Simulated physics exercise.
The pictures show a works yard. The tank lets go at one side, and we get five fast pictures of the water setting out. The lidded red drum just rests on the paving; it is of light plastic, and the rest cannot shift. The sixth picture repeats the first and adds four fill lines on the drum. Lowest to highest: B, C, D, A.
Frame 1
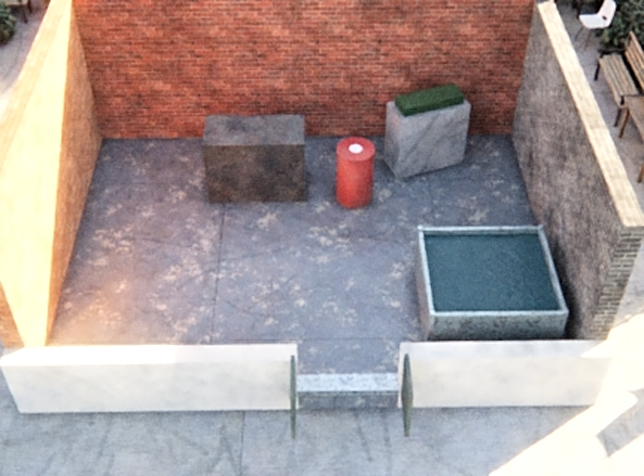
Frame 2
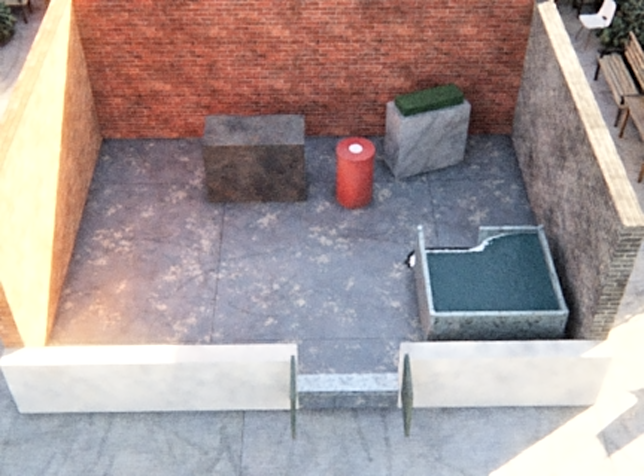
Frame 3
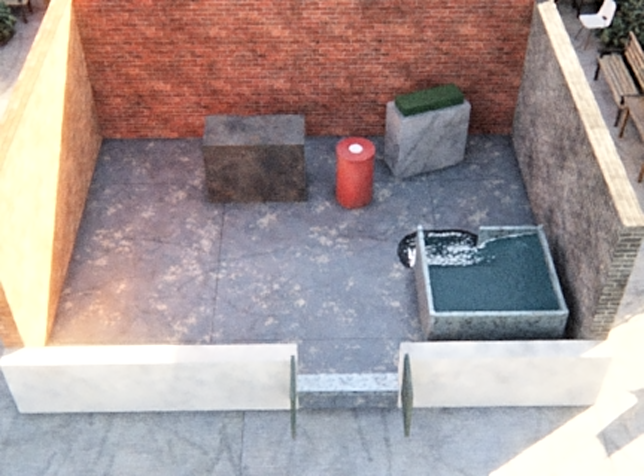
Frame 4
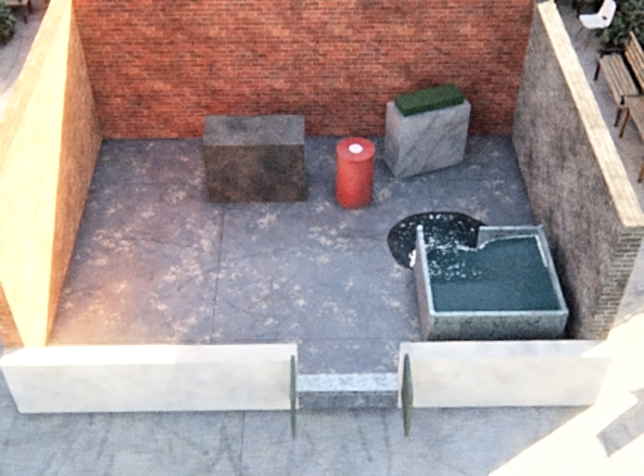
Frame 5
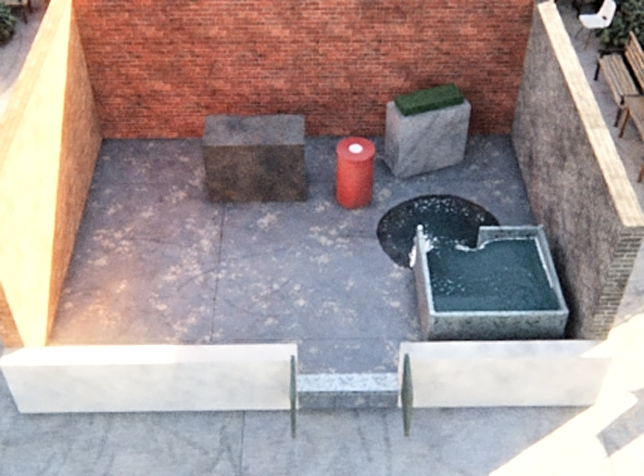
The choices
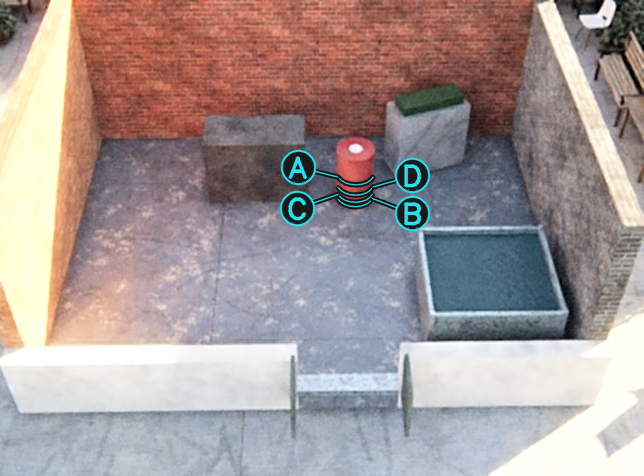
A walled yard with a red drum and a water tank, its back rim breaking open and dark water spreading across the paving.
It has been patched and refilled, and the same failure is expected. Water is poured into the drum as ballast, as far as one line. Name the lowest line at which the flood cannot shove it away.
D is the one.
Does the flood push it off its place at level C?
Yes, it does.
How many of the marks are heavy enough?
Two.
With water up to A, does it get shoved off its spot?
No.
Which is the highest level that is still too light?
The answer is C.
On the marked copy, A at (356, 184); B at (355, 206); C at (355, 202); D at (355, 195); from the bottom up B, C, D, A.
With A, it does not move.
With B, it is pushed about 6 times its own width away.
With C, it is pushed about 3 times its own width away.
With D, it does not move.
